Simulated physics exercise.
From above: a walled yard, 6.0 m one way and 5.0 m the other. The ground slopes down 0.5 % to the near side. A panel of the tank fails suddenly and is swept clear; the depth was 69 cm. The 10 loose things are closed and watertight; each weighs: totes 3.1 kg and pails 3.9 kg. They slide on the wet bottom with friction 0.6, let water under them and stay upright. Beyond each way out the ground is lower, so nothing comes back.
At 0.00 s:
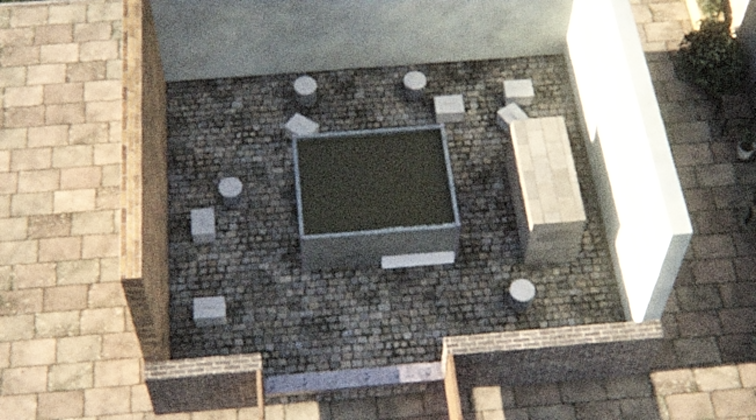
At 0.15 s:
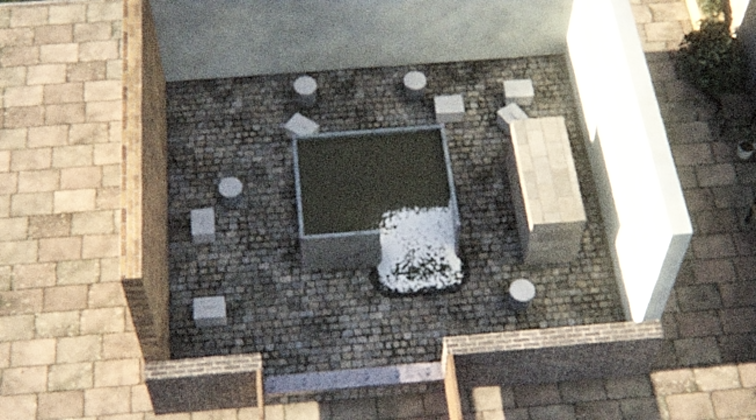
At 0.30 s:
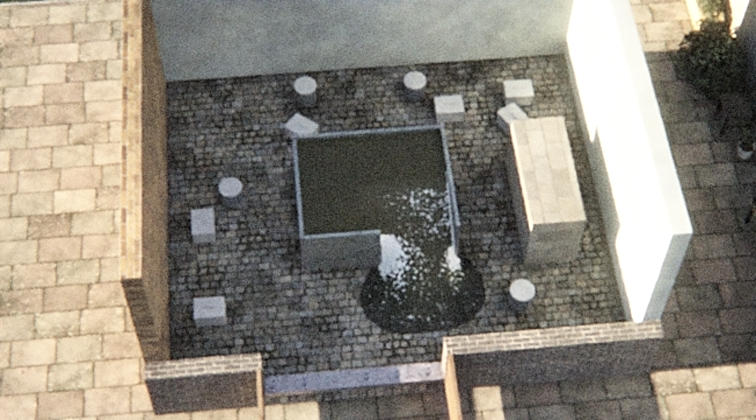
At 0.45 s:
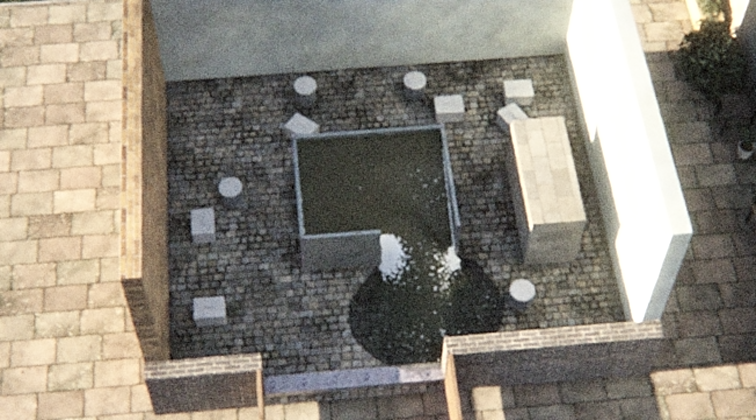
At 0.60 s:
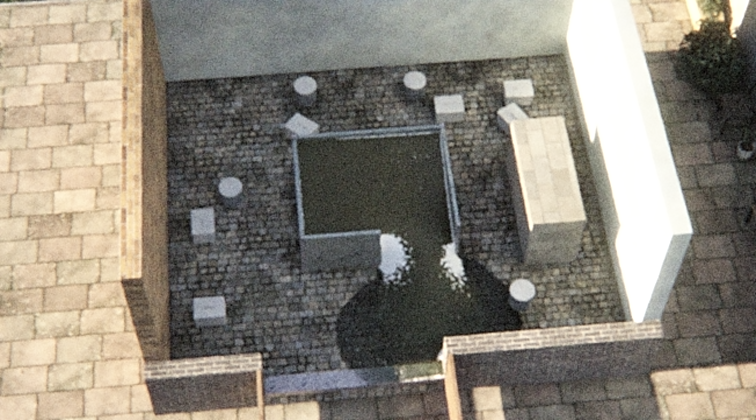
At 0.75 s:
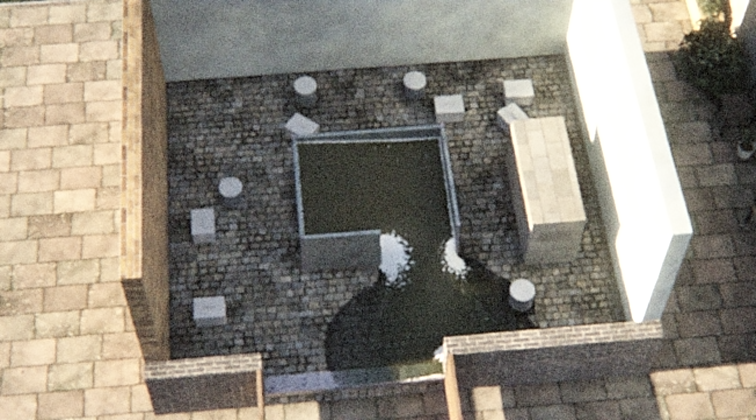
A walled yard paved with dark cobbles is seen from high above by a still camera. A grey-rimmed tank of dark green water sits in the middle, with pale blocks and round drums scattered around it and a long pale block to its right. The tank's near side gives way at the right, and water bursts out in white froth, then spreads in a dark pool toward the near wall, while the blocks and drums stay put.
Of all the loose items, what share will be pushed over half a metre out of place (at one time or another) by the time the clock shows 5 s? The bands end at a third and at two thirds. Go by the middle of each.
Share: Less than a third.
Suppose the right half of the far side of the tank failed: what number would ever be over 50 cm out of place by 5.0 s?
Then 8.
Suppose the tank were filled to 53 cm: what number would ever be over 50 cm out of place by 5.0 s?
Then 1.
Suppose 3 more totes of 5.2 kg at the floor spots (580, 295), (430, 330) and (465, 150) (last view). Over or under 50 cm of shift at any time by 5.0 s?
In turn: Over, more, under.
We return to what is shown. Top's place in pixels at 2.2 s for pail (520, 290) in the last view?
Around (592, 230).
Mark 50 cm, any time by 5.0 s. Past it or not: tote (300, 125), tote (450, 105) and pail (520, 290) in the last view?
In turn: Short of it, less, over.
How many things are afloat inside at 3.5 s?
I count 1.
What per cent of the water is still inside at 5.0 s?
About 64 per cent.
After 1.1 s 0 of 10 are over 50 cm from their spots; 0 afloat.
After 2.2 s 1 of 10 are over 50 cm from their spots; 1 afloat.
After 3.5 s 1 of 10 are over 50 cm from their spots; 1 afloat.
After 5.0 s 2 of 10 are over 50 cm from their spots, and 2 have been at some point; 2 afloat.
